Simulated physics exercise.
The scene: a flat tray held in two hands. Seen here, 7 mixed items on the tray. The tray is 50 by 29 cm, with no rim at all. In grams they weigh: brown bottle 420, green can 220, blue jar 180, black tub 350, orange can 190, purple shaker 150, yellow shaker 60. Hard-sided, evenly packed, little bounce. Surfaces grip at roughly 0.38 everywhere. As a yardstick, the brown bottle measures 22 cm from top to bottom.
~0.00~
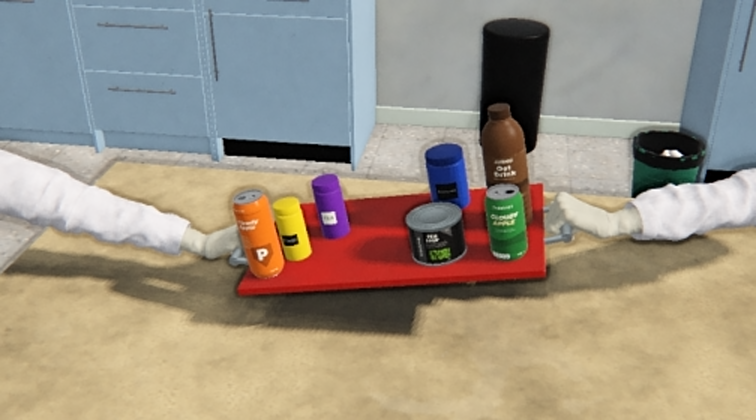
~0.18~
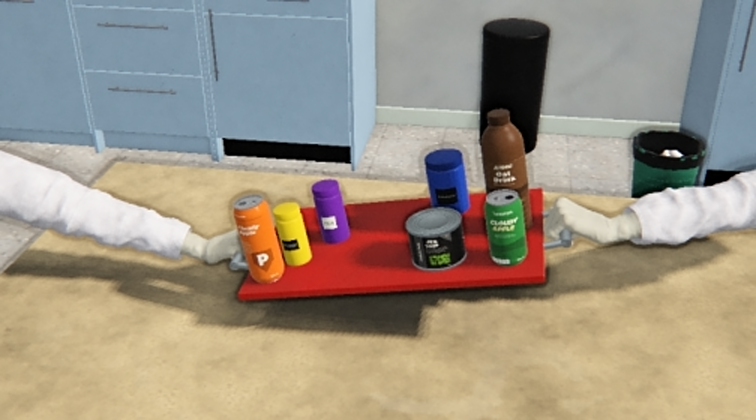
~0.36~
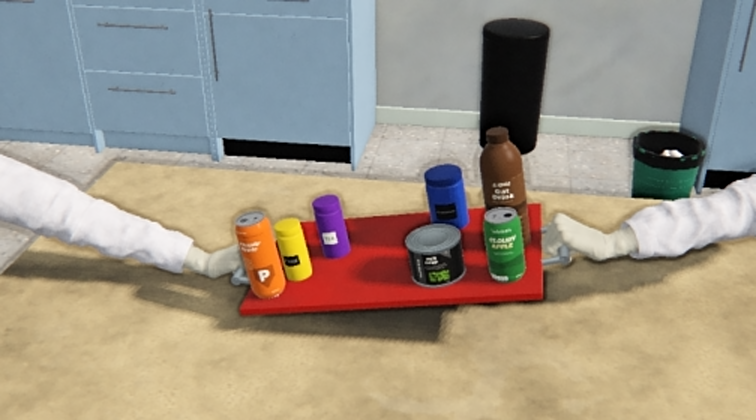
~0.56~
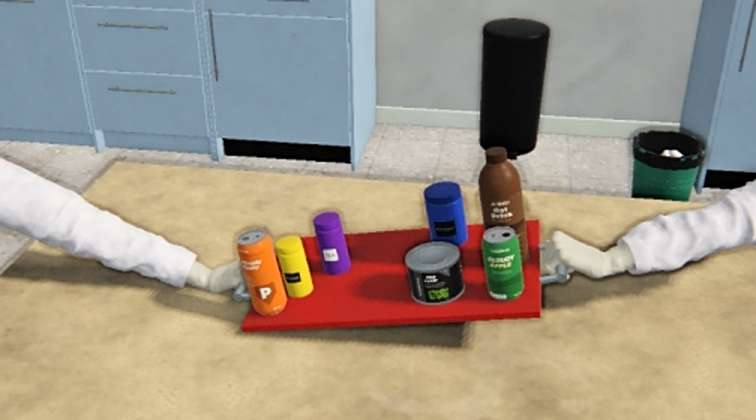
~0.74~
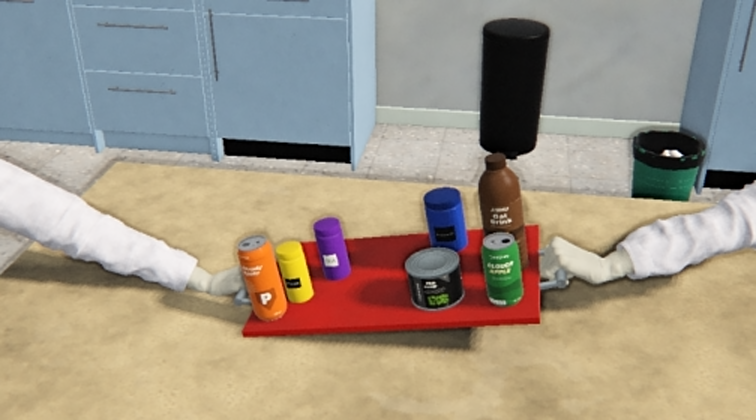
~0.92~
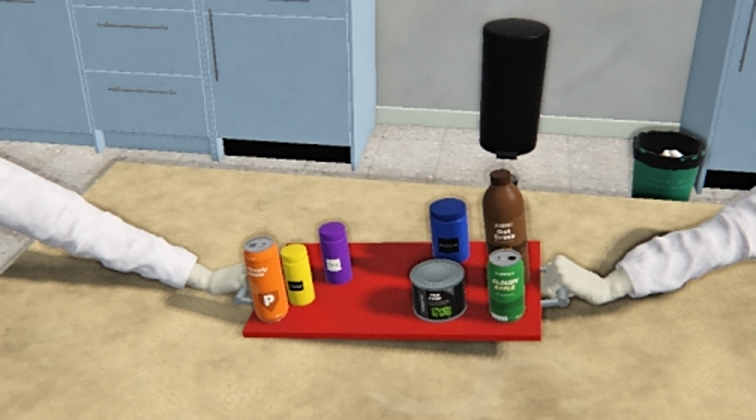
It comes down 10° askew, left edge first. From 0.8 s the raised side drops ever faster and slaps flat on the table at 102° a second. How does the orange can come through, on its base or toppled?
The orange can stays upright.
Around 1.02 s, tray flat on the table.
Around 1.32 s, tray flat on the table; brown bottle tipped 27° against what carries it.
Around 1.52 s, tray flat on the table; brown bottle now off the tray.
Around 1.62 s, tray flat on the table.
Finally (2.0 s), off the tray and tipped over, brown bottle; the other 6 still in place (within 5 cm). In the last view, orange can near (272, 283).
